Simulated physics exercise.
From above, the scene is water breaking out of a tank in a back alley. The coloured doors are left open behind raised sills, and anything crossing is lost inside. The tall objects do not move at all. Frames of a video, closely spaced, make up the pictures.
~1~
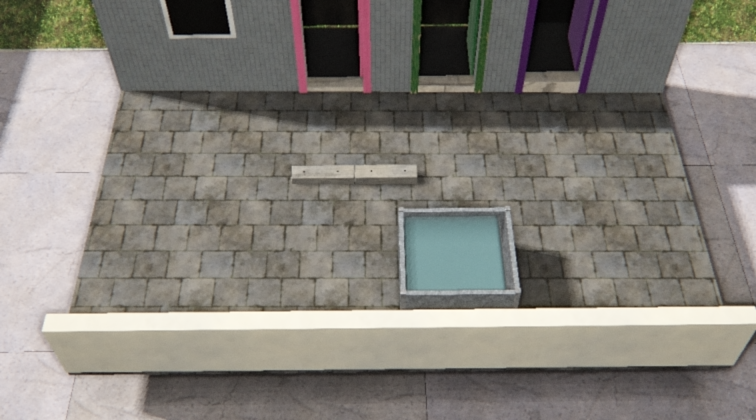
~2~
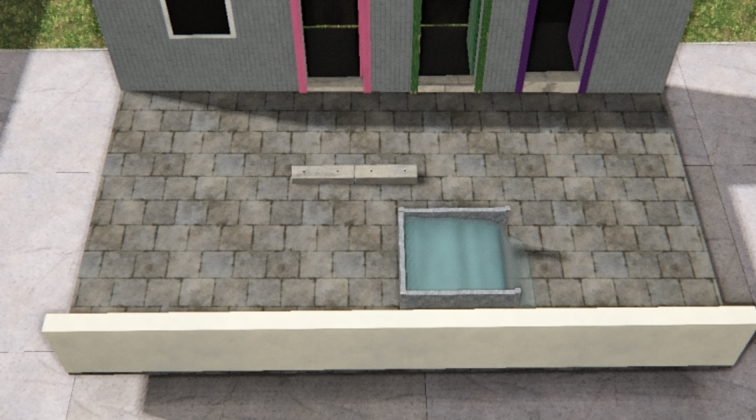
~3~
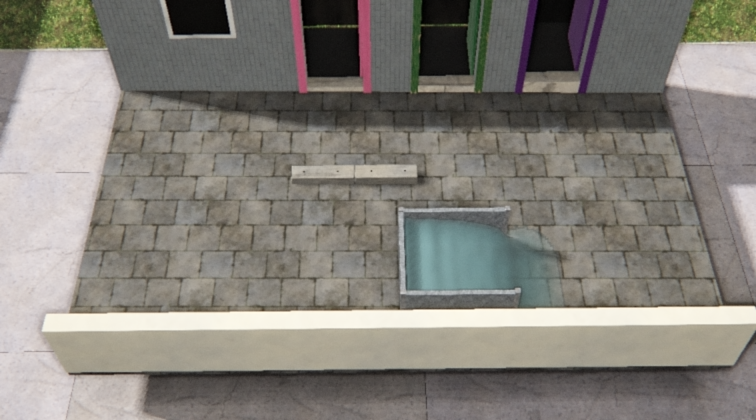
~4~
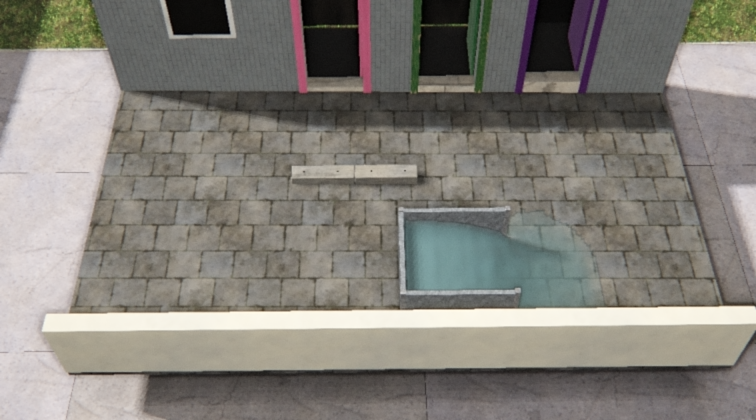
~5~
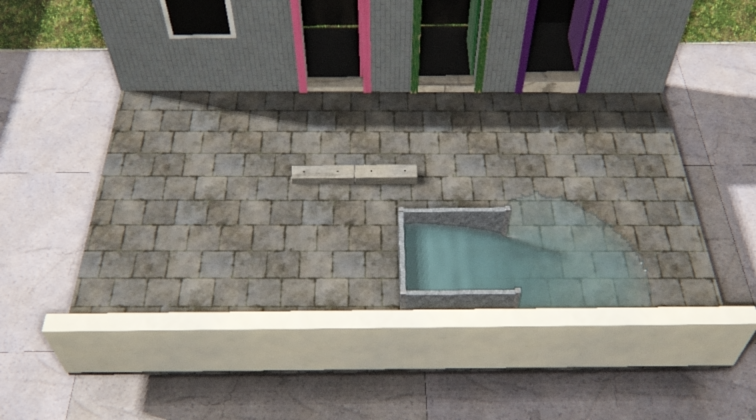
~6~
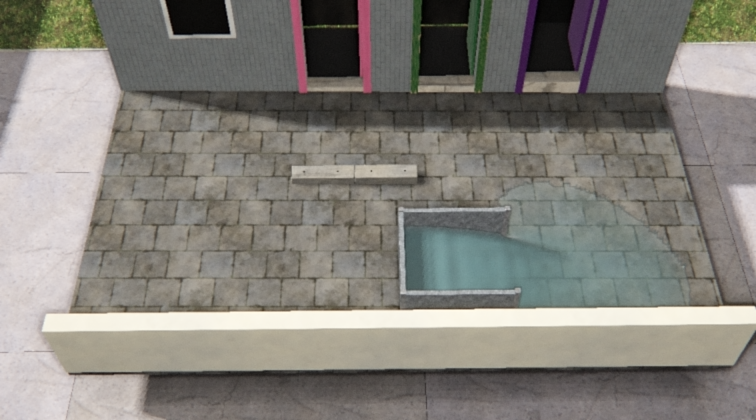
Water poured out of the right side of a square open tank on a stone-paved yard and spread rightward in a widening sheet, while the low bench and the coloured doorways behind stayed still.
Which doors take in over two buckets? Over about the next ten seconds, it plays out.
Door by door: The green door does not, the pink door does not, the purple door does not.
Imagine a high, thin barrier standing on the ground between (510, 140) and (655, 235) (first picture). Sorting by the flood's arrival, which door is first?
That would be the green door.
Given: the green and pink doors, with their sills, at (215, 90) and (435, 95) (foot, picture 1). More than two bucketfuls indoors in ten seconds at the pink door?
Looking at it, the pink one comes in low.
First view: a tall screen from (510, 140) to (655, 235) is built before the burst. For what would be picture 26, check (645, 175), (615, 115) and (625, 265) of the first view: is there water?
Taking the points in order - unwetted, unwetted, wetted.
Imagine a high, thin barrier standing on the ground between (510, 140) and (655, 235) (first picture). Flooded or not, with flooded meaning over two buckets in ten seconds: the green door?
Note, one by one - green door stays short.
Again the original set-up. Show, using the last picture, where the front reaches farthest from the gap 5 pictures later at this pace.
The flood front should get to about (661, 162).
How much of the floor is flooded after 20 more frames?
Some 20 in a hundred.
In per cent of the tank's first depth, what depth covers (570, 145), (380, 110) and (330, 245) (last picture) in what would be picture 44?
First spot 0 %, second 0 %, third 0 %.
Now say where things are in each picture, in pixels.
Still water in the open tank at (457, 253), in the first picture.
Water pours out at (506, 273) and has run to a hidden place, in the second picture.
Water pours out at (505, 274) and has run to (533, 235), in the third picture.
The front is at (576, 239), out from the gap at (505, 275), in the fourth picture.
Water pours out at (505, 275) and has run to (638, 271), in the fifth picture.
The front is at (676, 267), out from the gap at (505, 276), in the sixth picture.
A moment on, water covers 20 % of the floor; the green door not reached, the pink door not reached, the purple door not reached.
Next, water covers 25 % of the floor; the green door not reached, the pink door not reached, the purple door not reached.
Then, water covers 20 % of the floor; the green door not reached, the pink door not reached, the purple door not reached.
Later, water covers 10 % of the floor; the green door not reached, the pink door not reached, the purple door not reached.
In the end, water covers 0 % of the floor; the green door not reached, the pink door not reached, the purple door not reached.
